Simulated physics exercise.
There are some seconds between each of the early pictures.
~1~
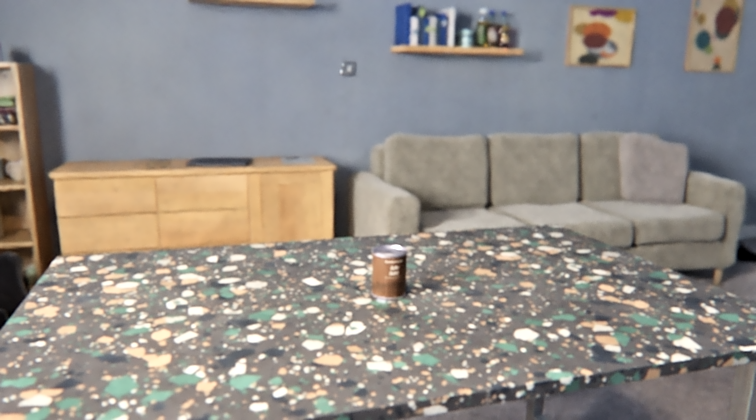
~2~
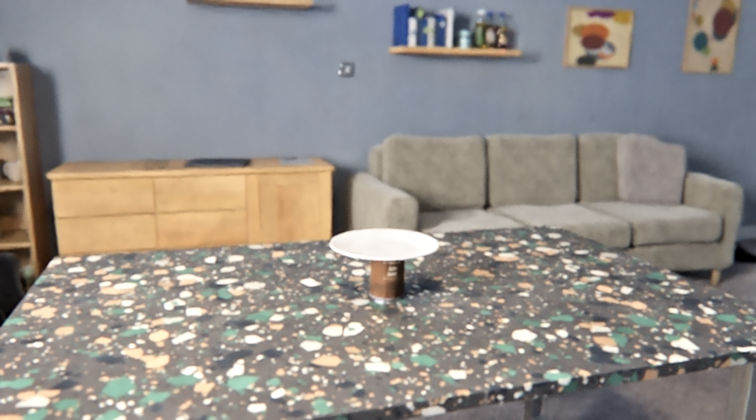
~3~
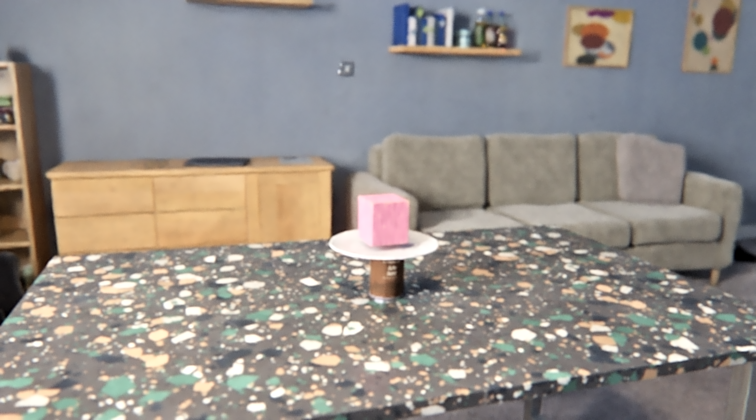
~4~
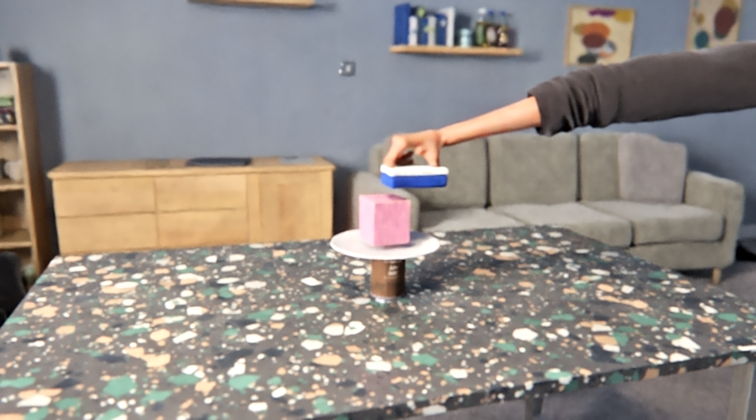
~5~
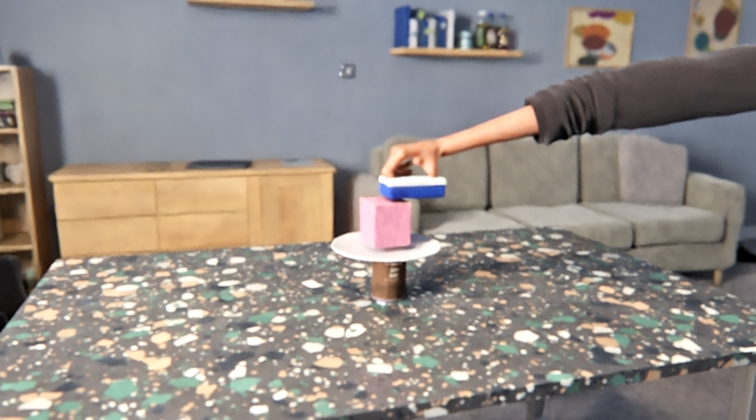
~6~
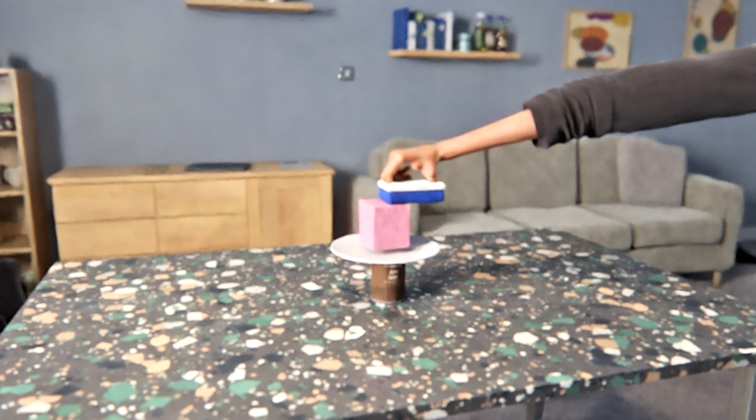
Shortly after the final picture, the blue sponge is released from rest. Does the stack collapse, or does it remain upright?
Something drops.
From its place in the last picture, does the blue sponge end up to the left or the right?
Well, it travels over to the right.
Then, 0.30 s past the last view, blue sponge now fallen.
Then, 0.60 s past the last view, things are still on the move.
Then, 0.70 s past the last view, as before.
Then, 1.50 s past the last view, nothing new.
Finally, fallen, blue sponge; the other 3 still in place. Final places as the last picture's camera would see them, blue sponge near (494, 275). The pile gives way.
